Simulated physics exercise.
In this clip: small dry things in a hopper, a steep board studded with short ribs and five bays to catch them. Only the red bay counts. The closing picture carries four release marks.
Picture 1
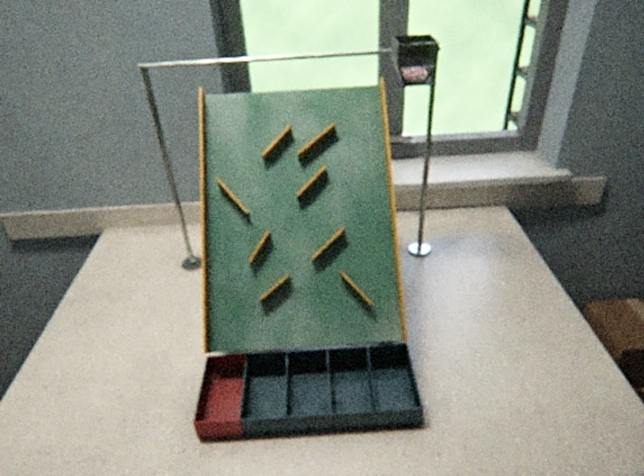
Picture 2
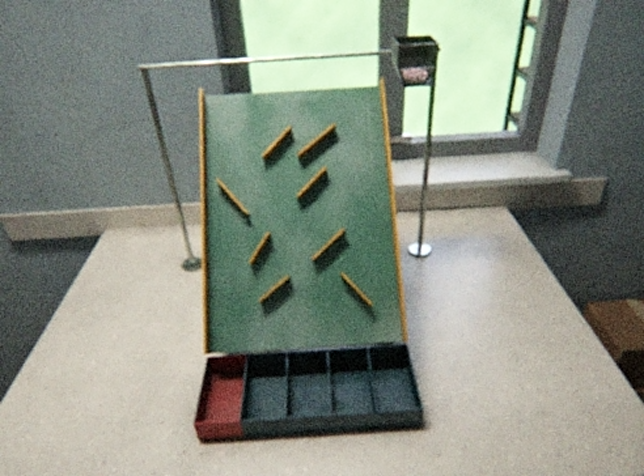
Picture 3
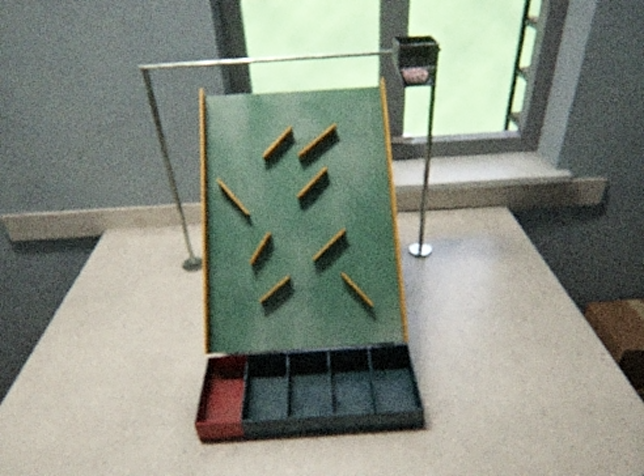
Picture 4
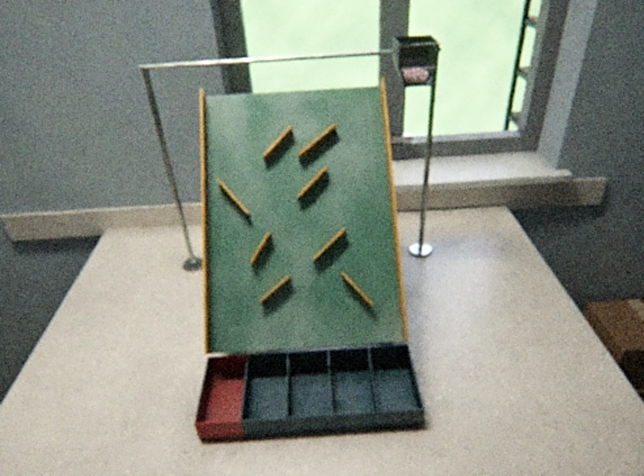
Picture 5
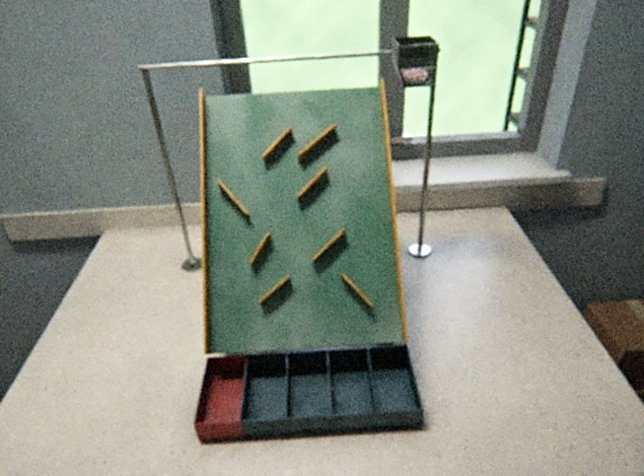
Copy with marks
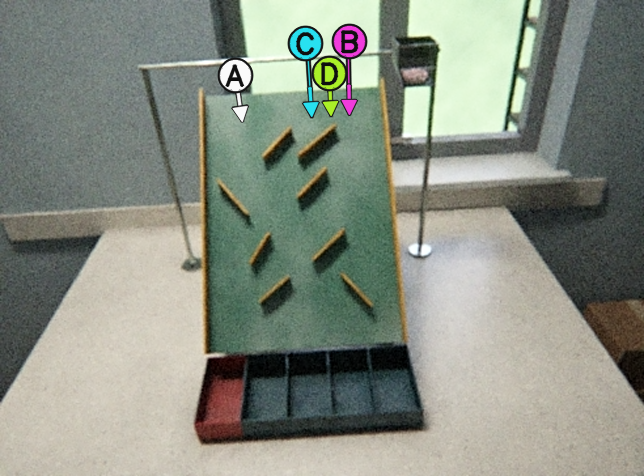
Nothing moves as a small hopper sits above a green ribbed board with five bays.
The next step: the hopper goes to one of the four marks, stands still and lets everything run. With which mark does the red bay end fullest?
Go for C.
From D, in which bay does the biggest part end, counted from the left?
The first from the left.
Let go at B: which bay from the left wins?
The fifth from the left.
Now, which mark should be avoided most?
Mark B.
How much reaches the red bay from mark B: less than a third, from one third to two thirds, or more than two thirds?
It is less than a third.
On the marked copy, mark A meets the board at (241, 116); mark B meets the board at (349, 109); mark C meets the board at (311, 111); mark D meets the board at (330, 110).
For mark A, about half in the red bay, about a quarter in other bays, about a quarter outside the box.
For mark B, a small part in the red bay, about two thirds in other bays, about a quarter outside the box.
For mark C, most in the red bay, a small part in other bays, a small part outside the box.
For mark D, about half in the red bay, about a third in other bays, about a quarter outside the box.
